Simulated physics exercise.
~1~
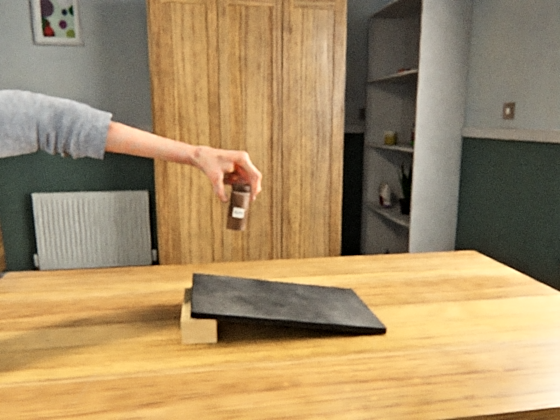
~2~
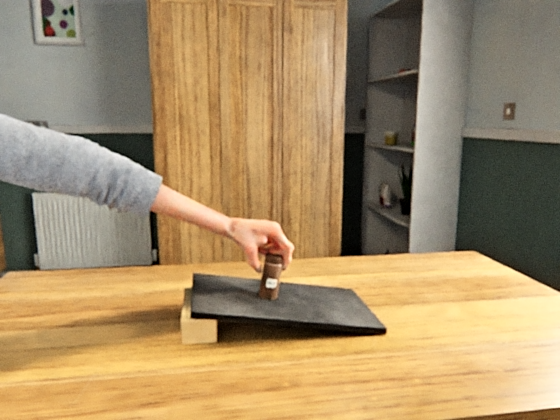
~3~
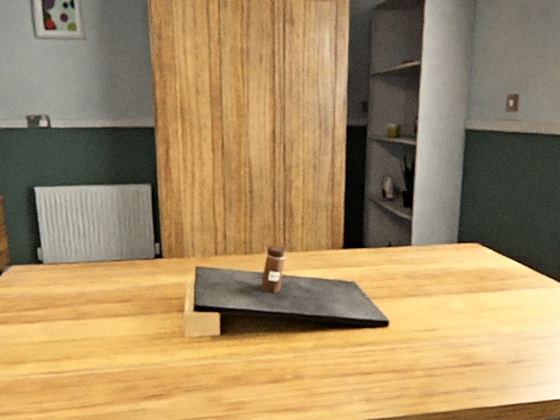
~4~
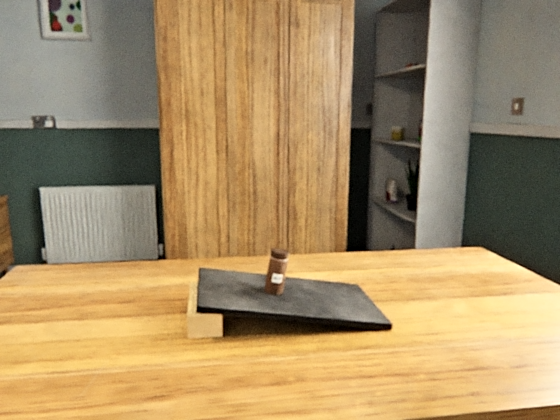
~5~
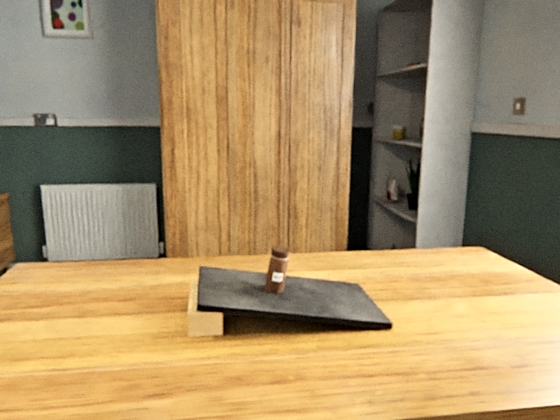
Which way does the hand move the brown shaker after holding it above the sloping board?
The hand moves the brown shaker down, with a slight shift to the right, until it rests on the board.
